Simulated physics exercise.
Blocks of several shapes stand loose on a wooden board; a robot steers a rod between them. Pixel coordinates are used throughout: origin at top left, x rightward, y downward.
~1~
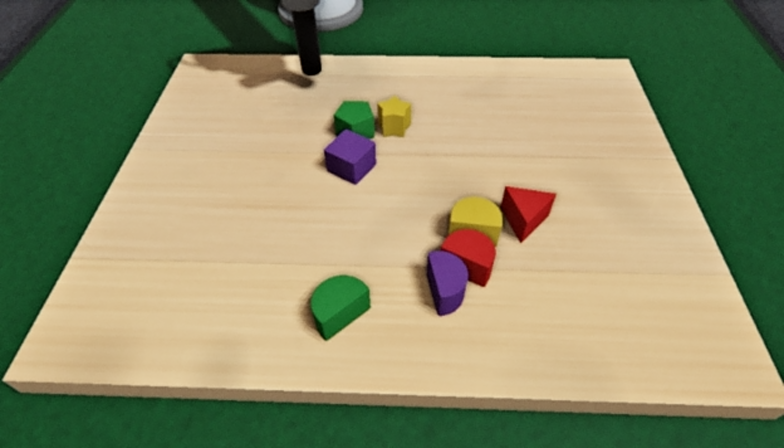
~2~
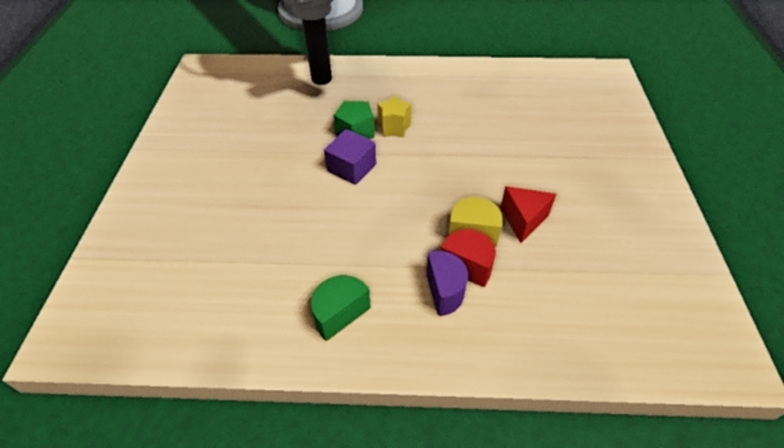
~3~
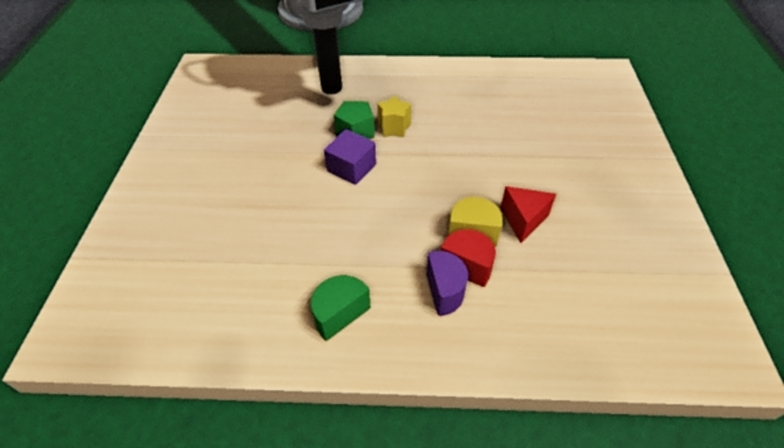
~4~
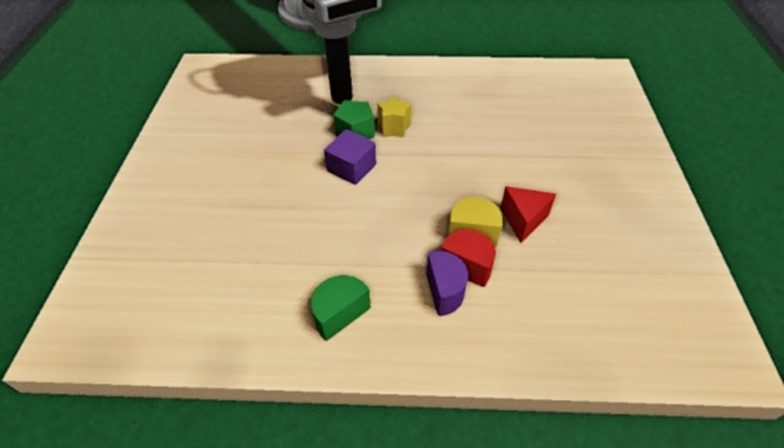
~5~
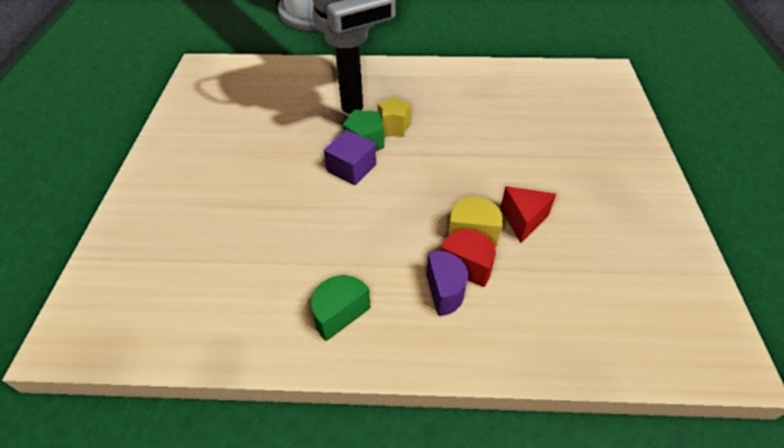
A robot arm holding a black rod reaches in from the top over a pale wooden board on a green surface, seen from above at a slant. A green pentagon, yellow star block and purple cube sit near the upper middle, with yellow, red, purple and green rounded blocks and a red triangle lower down. The rod glides down and rightward, nudging the green pentagon slightly the same way.
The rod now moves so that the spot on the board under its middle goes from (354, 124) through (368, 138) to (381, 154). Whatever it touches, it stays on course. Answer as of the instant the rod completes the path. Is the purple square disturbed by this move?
It is moved off its spot.
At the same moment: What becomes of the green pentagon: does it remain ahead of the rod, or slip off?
Looking at the end of the path, the green pentagon is still being driven ahead.
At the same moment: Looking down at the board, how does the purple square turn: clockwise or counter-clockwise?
Rotates clockwise.
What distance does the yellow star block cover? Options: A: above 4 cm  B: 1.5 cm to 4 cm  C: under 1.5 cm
Answer: C.
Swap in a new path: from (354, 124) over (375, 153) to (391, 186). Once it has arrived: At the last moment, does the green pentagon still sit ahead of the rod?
Yes, it checks out.
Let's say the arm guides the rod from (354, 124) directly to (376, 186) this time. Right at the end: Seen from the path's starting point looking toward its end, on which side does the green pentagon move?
It slides leftward.
The first path, step by step. Halfway along, rod (367, 122); purple square (349, 154), turned 10° clockwise; green pentagon (378, 137).
At the end, rod (380, 138); purple square (345, 163), turned 35° clockwise; green pentagon (383, 155), turned 25° clockwise; yellow star block still.
